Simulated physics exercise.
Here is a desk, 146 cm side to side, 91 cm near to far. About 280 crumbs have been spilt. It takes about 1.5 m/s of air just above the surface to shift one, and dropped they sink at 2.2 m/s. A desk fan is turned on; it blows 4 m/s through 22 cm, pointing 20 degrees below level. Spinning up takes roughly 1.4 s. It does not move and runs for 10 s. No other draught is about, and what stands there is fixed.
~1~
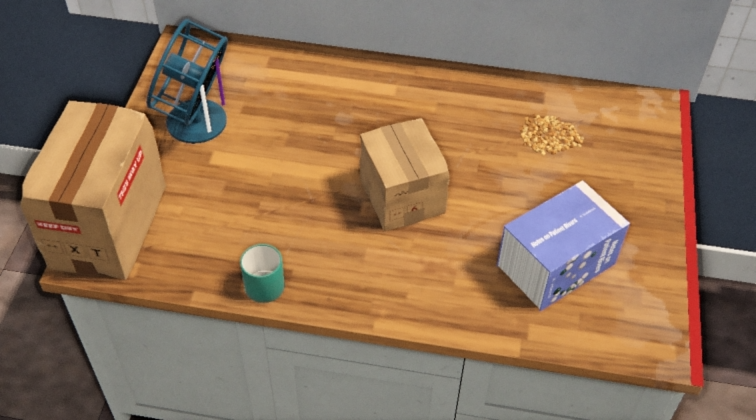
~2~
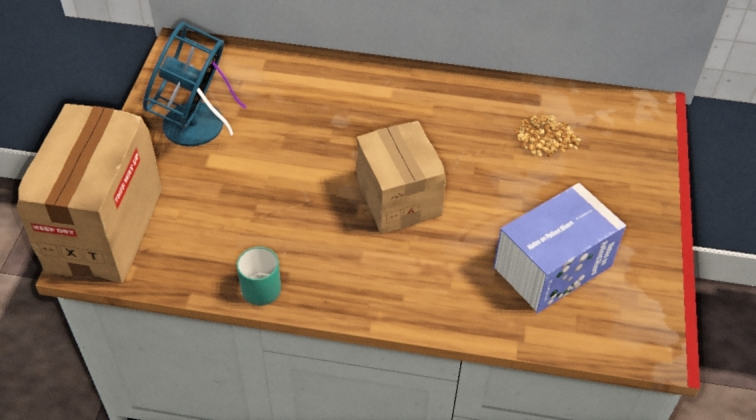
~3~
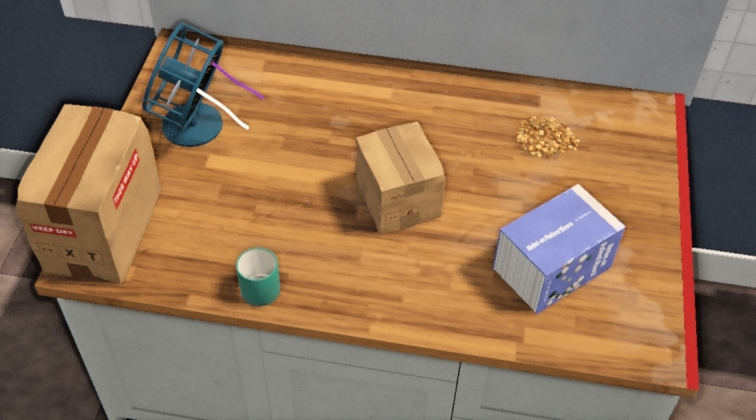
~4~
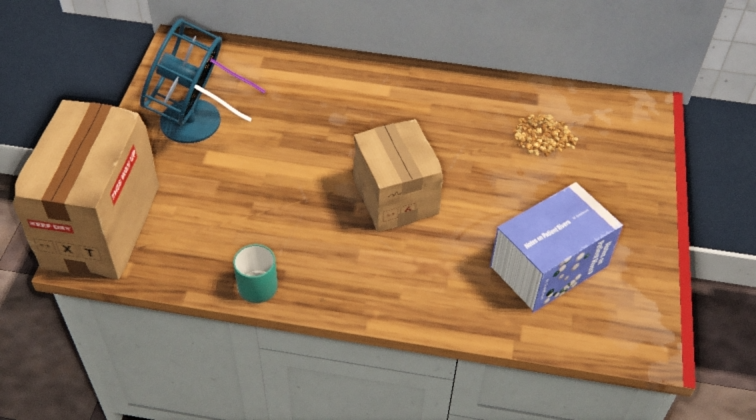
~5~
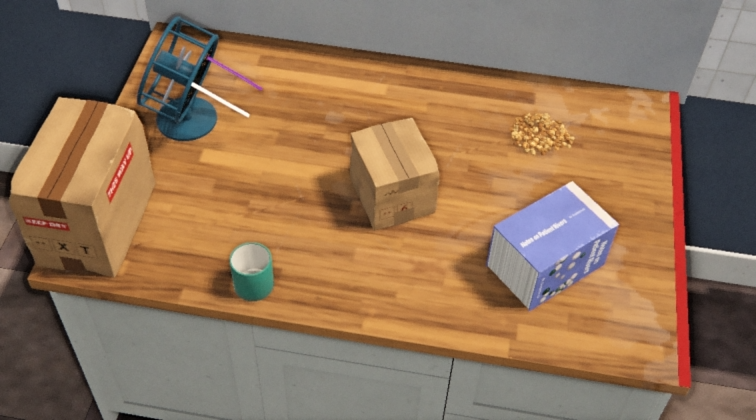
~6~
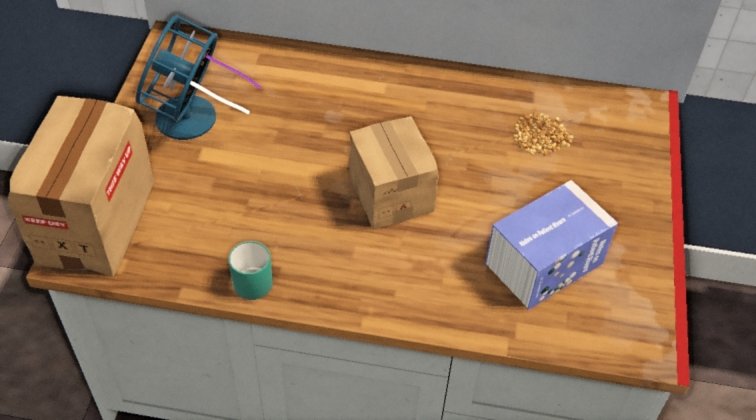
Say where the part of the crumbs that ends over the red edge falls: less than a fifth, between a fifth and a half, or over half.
The share over the red edge is over half.
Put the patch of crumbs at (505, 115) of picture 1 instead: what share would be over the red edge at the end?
In that case some 100 per cent.
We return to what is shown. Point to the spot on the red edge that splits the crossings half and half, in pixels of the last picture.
Around (680, 152).
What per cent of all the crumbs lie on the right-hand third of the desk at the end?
Near 1 %.
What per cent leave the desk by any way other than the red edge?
Some 0 per cent.
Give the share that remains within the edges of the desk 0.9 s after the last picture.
Near 15 %.
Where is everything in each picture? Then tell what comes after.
In the first frame, the middle of the crumbs is near (551, 135), none has stirred yet and the mouth of the desk fan is at (188, 73).
In the second frame, the middle of the crumbs is near (547, 137), none has stirred yet and the red edge is centred on (691, 222).
In the third frame, the middle of the crumbs is near (547, 138), none has stirred yet, the top of a book is at (563, 228) and the top of a box is at (400, 154).
In the fourth frame, the middle of the crumbs is near (545, 136) and none has stirred yet.
In the fifth frame, the middle of the crumbs is near (541, 135) and none has stirred yet.
In the sixth frame, the middle of the crumbs is near (542, 133), the farthest in sight from the desk fan is at (571, 138) and about 5 % have left their places.
Then, 0.9 s after the last picture, 87 % are over the red edge; 85 % have settled or left.
Then, 2.1 s after the last picture, 90 % are over the red edge; 90 % have settled or left.
Then, 4.4 s after the last picture, 96 % are over the red edge; 96 % have settled or left.
Then, 8.9 s after the last picture, at the end, 99 % are over the red edge.
